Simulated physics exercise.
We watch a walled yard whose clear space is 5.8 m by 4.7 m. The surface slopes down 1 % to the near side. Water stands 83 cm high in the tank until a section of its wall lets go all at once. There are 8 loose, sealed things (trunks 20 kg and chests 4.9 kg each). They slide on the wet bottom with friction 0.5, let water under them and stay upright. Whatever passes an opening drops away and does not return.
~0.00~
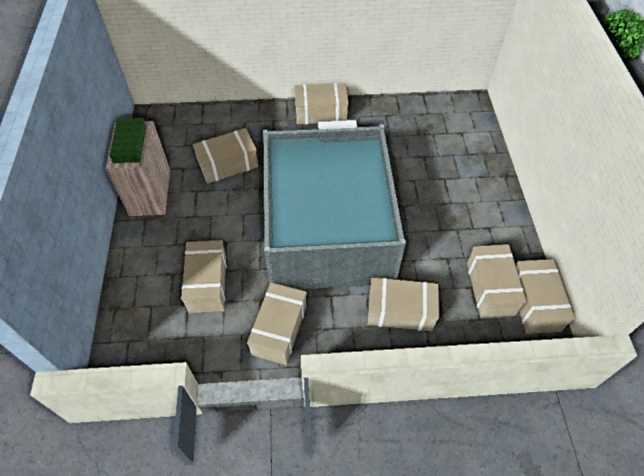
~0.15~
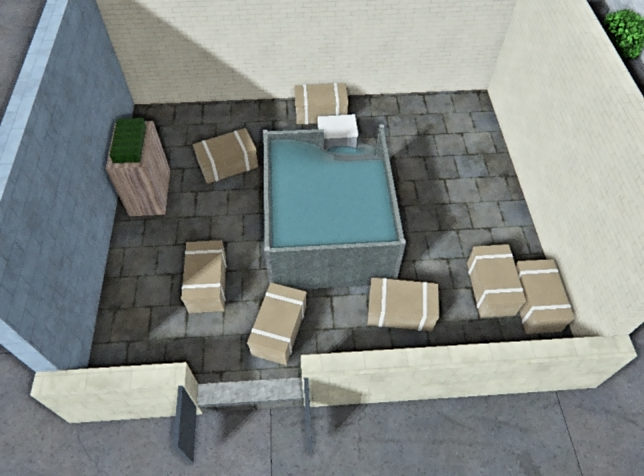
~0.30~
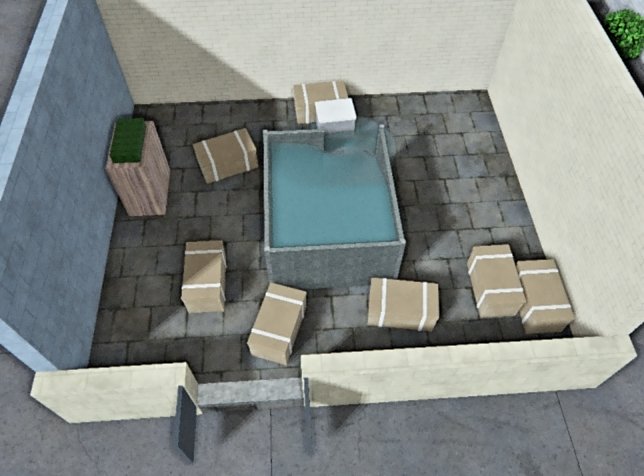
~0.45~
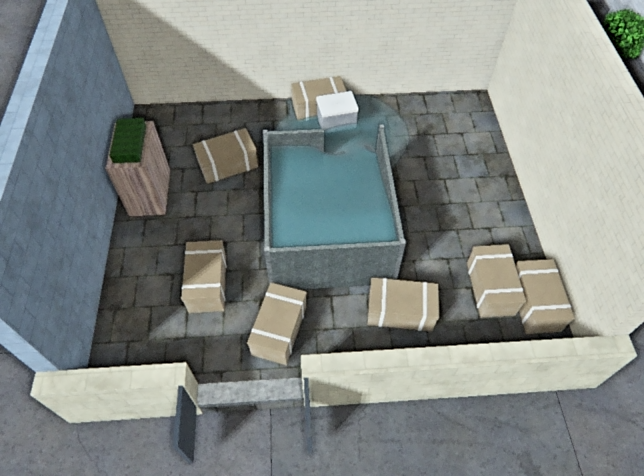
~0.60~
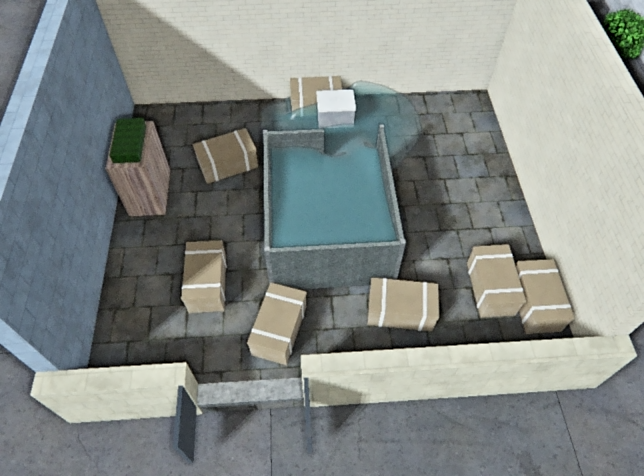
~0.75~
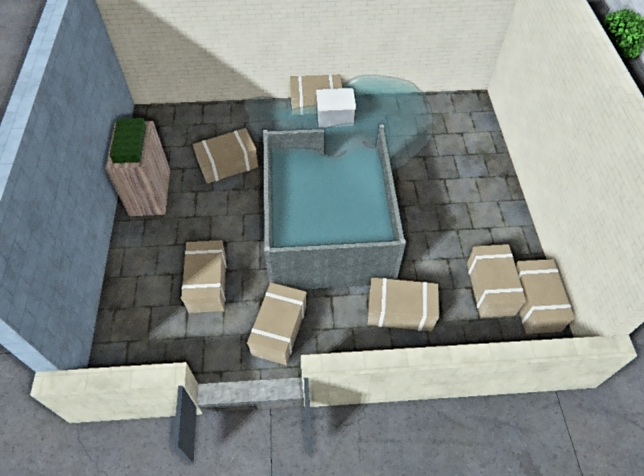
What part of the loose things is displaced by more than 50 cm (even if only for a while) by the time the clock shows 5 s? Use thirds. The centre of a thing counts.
It is from one to two thirds.
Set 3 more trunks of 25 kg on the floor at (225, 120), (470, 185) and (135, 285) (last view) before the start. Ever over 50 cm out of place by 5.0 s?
In that order: More, more, under.
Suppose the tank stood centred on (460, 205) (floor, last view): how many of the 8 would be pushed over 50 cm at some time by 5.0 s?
Then 4.
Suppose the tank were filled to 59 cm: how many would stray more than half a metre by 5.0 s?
In that case 3 of them.
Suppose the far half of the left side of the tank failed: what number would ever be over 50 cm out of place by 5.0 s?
In that case 5 of them.
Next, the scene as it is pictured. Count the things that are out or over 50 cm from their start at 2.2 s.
I count 2.
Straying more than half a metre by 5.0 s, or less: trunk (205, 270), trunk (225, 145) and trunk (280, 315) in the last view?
In turn: Less, past it, less.
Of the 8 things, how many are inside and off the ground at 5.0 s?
At that moment 4.
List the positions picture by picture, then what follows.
In the first frame, a chest at (338, 131) rests on the ground; a trunk at (321, 94), on the bottom; water covers 2.7 m2; 0 of 8 have shifted.
In the second frame, a chest at (338, 125), on the bottom, 11 cm from its start; a trunk at (321, 94) rests on the ground; water covers 3.2 m2; 1 of 8 have shifted.
In the third frame, a chest at (335, 109), on the bottom, 43 cm from its start; a trunk at (321, 92), on the bottom, 4 cm from its start; 4.1 m2 under water; 1 of 8 have shifted.
In the fourth frame, a chest at (337, 103), on the bottom, 53 cm from its start; a trunk at (319, 89) rests on the ground, 12 cm from its start; water covers 5.0 m2; 2 of 8 have shifted.
In the fifth frame, a chest at (336, 99) floats, 55 cm from its start; a trunk at (316, 86) rests on the ground, 19 cm from its start; 5.8 m2 under water; 2 of 8 have shifted.
In the sixth frame, a chest at (336, 98), afloat, 55 cm from its start; a trunk at (316, 85), on the bottom, 19 cm from its start; 6.5 m2 under water; 2 of 8 have shifted.
After 1.1 s 1 of 8 are over 50 cm from their spots; 2 afloat.
After 2.2 s 2 of 8 are over 50 cm from their spots; 1 afloat.
After 3.5 s 3 of 8 are over 50 cm from their spots; 3 afloat.
After 5.0 s 5 of 8 are over 50 cm from their spots, and 5 have been at some point; 4 afloat.
